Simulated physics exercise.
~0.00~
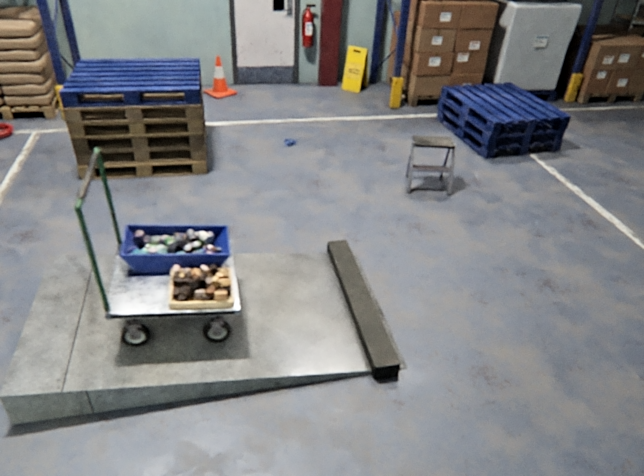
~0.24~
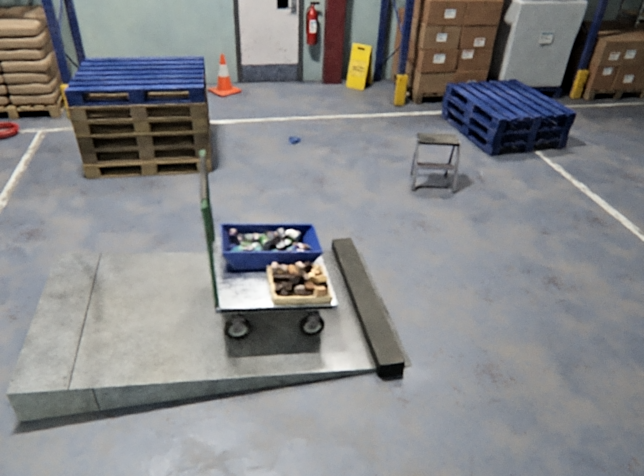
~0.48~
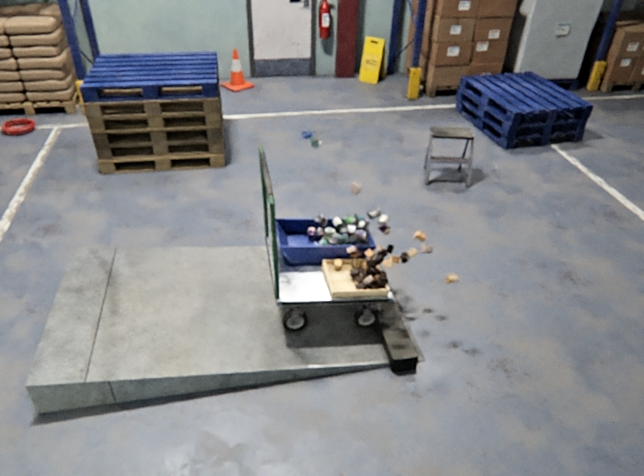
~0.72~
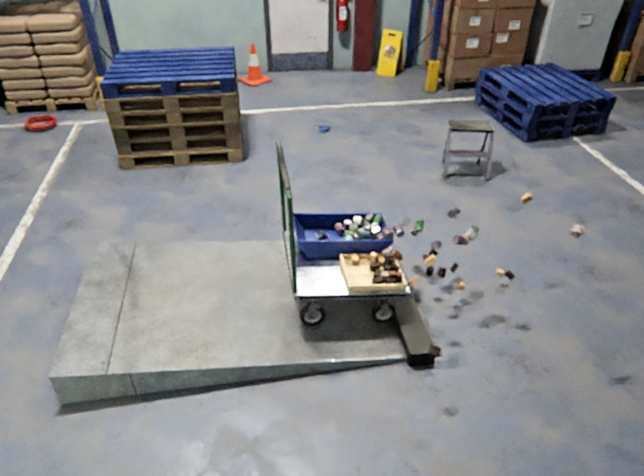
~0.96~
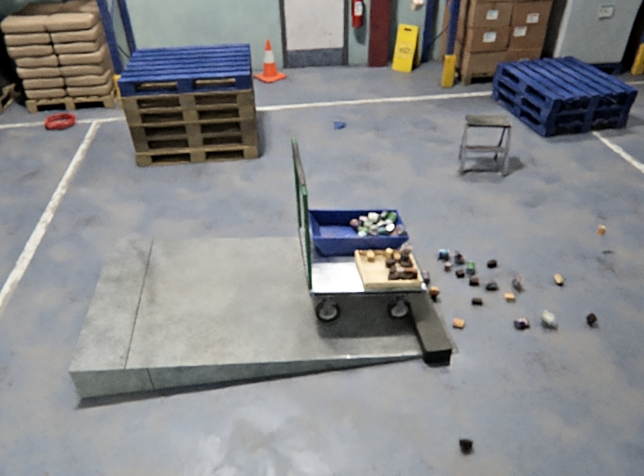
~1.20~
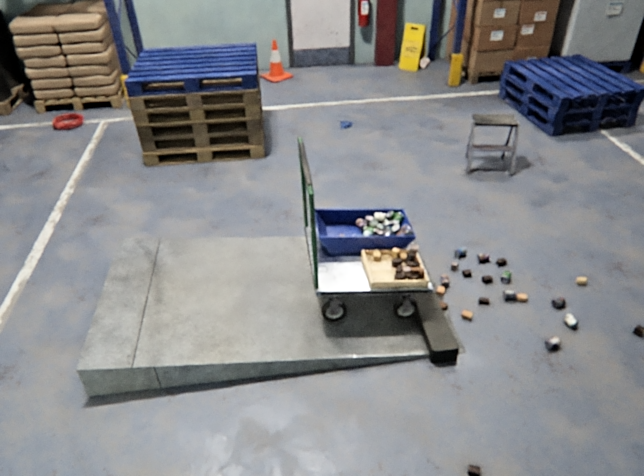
In a warehouse, a cart rolls down a ramp, stops at a step and spills pieces.
